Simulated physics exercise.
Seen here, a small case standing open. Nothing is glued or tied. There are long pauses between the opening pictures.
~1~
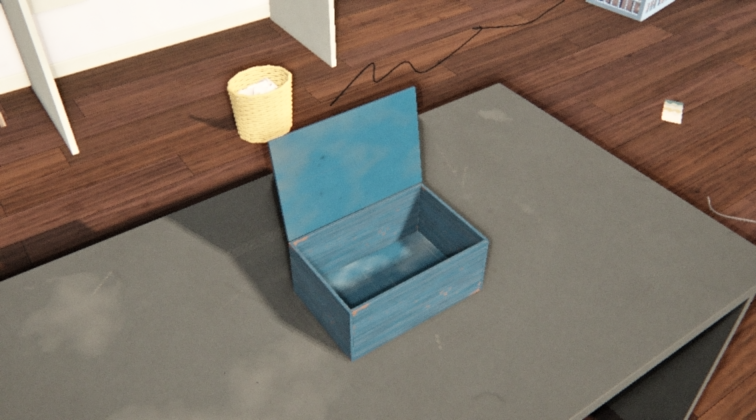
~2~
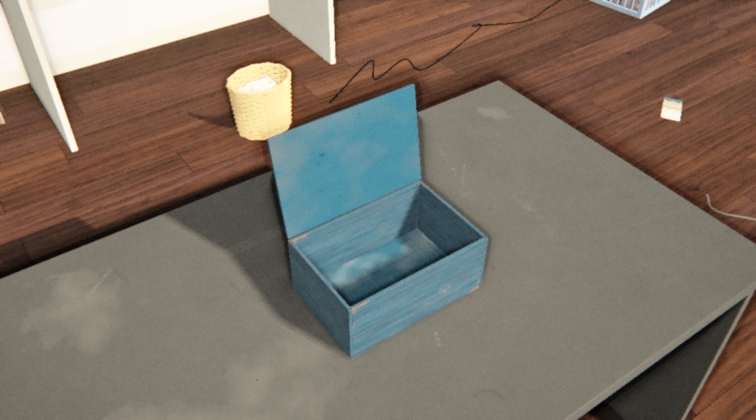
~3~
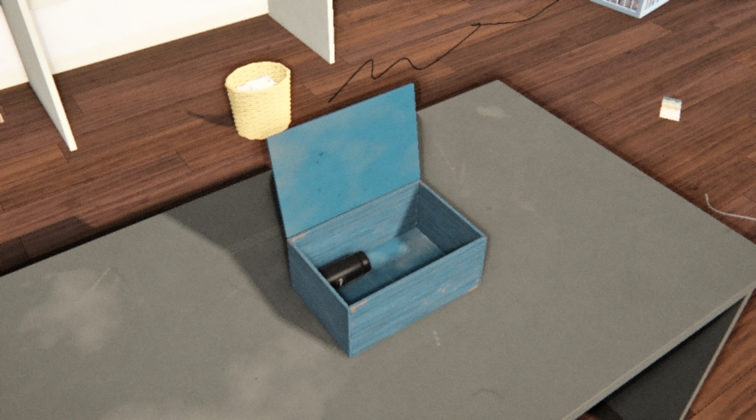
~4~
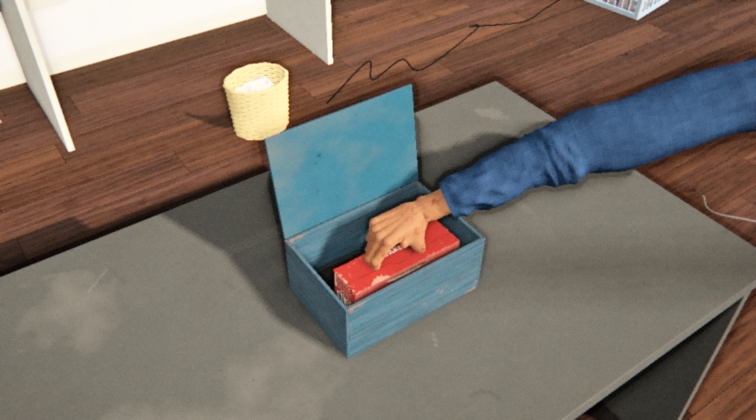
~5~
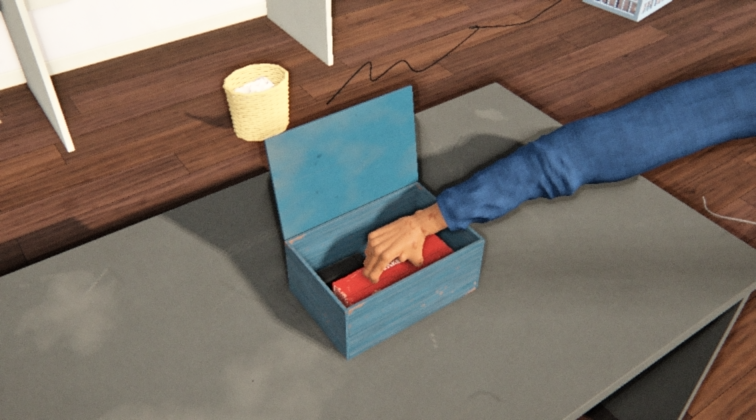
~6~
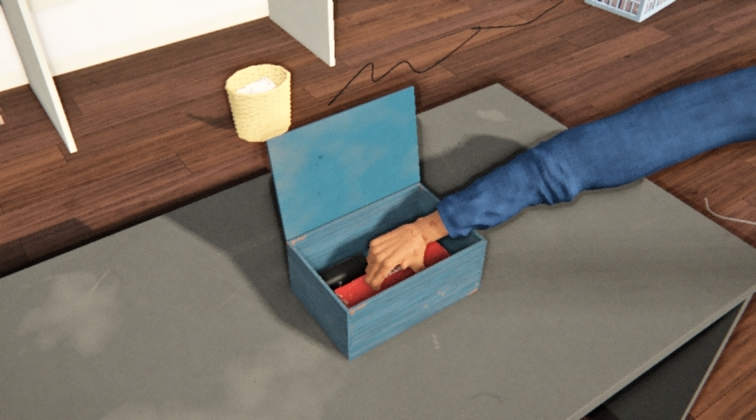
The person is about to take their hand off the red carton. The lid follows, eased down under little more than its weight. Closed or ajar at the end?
Here the lid closes.
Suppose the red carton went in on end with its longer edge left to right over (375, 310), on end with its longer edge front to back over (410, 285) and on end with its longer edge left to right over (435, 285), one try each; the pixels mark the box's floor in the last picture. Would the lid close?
In the first case it is held up; in the second case it stays ajar; in the third case it will not close.
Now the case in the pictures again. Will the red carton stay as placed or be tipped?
It keeps its pose.
Then, 1.40 s past the last view, lid 72° above the rim.
Then, 2.00 s past the last view, lid 28° above the rim.
Finally, lid shut; both still in place. Final places as the last picture's camera would see them, red carton near (397, 287).
